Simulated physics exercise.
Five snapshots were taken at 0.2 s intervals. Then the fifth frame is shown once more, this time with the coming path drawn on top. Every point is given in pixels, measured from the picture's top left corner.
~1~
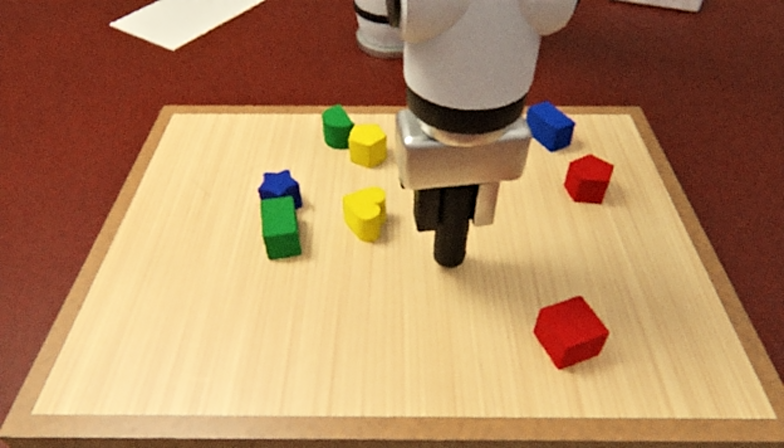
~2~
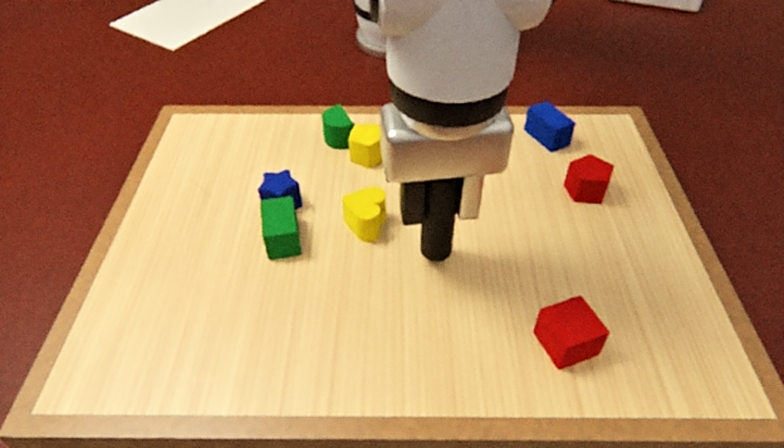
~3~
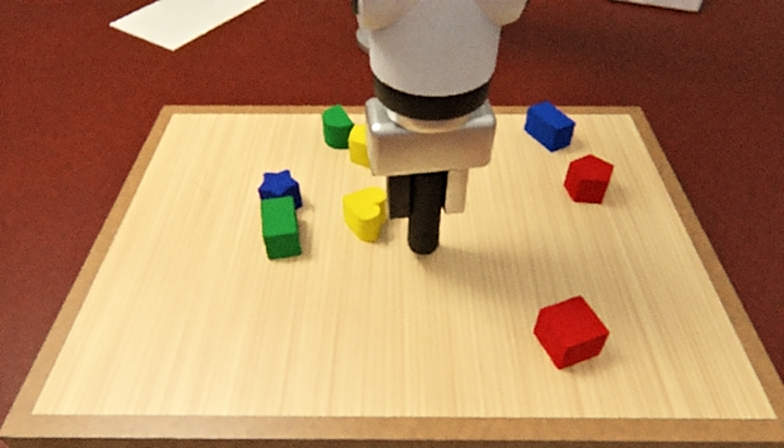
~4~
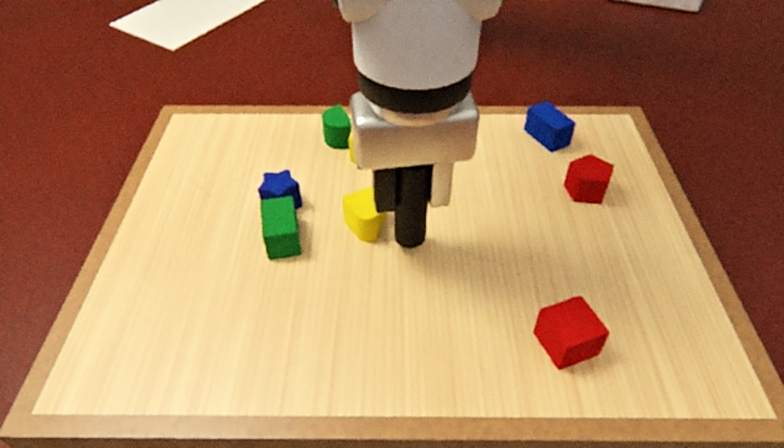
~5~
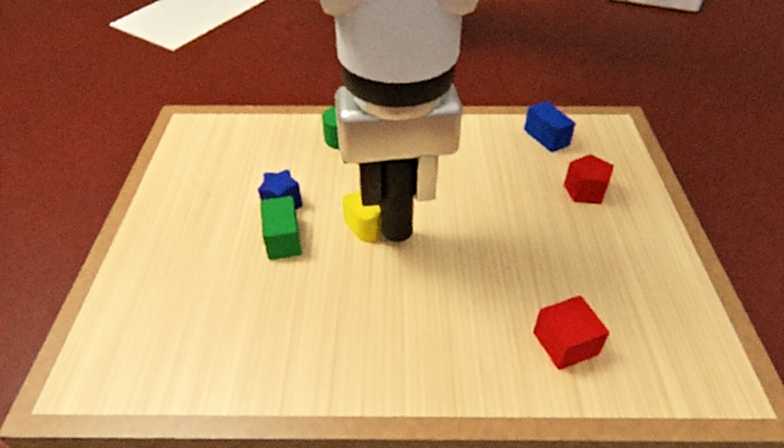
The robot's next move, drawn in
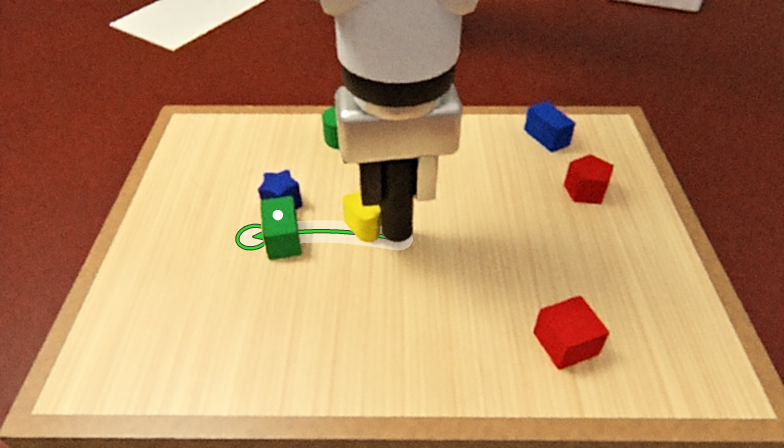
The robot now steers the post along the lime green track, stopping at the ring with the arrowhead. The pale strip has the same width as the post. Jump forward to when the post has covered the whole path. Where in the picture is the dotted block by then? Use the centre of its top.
Its top middle is near (216, 228).
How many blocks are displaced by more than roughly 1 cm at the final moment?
Counting only shifts above 1 cm, I get two blocks.
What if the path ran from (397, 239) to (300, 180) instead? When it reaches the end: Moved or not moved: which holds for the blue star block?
In the end it has been moved.
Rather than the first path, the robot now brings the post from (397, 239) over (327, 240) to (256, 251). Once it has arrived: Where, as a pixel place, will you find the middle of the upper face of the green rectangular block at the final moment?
Its top centre is at about (230, 211).
Drawn move, from (397, 239) by way of (350, 232) and (302, 232) to (253, 237); the dot is on the green rectangular block.
On the path given first. One third of the way, post at (348, 225); yellow heart at (339, 189), turned 55° clockwise.
Two thirds of the way, post at (299, 224); green rectangular block at (264, 217); yellow heart at (331, 186), turned 85° clockwise.
At the end, post at (251, 229); blue star block still; green rectangular block at (216, 228), turned 35° anticlockwise; yellow heart at (331, 186), turned 85° clockwise.
